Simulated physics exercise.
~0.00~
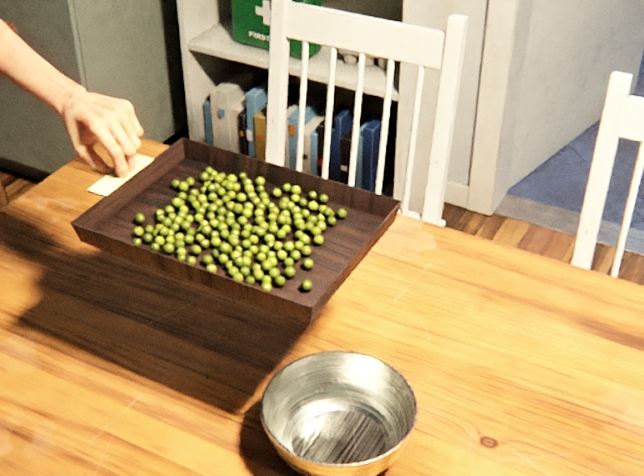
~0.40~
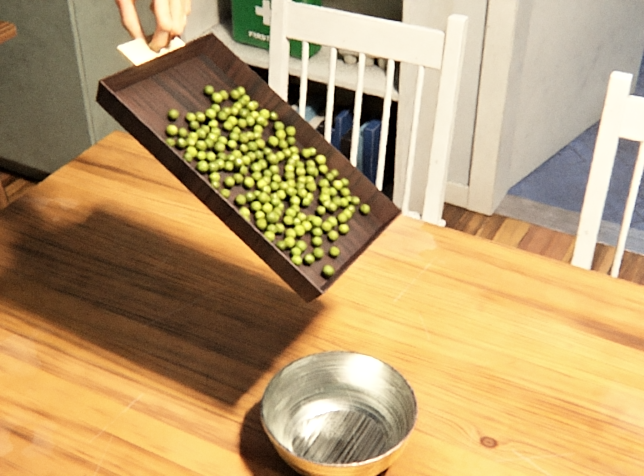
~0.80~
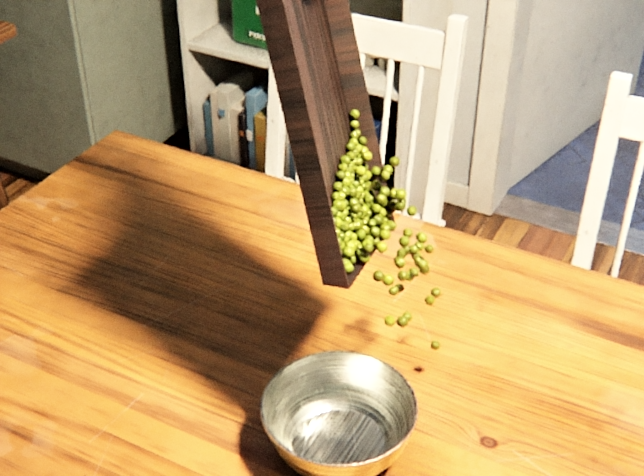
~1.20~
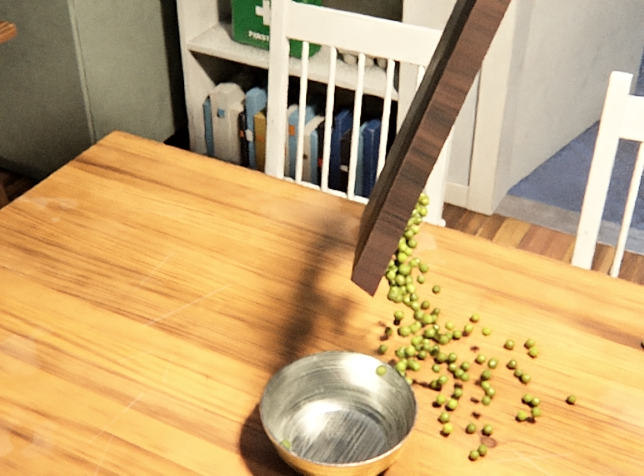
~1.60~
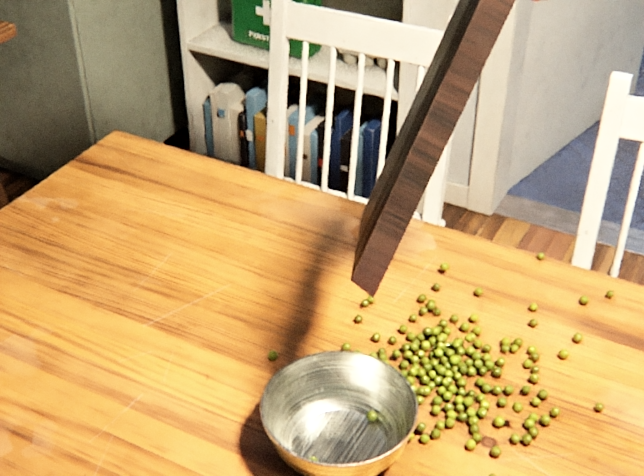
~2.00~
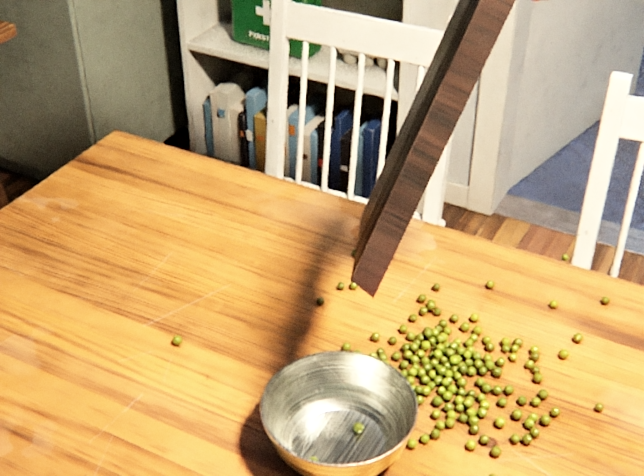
Tray of small green olives lifting and tipping steeply over a wooden table, spilling nearly all of them beside a metal bowl.
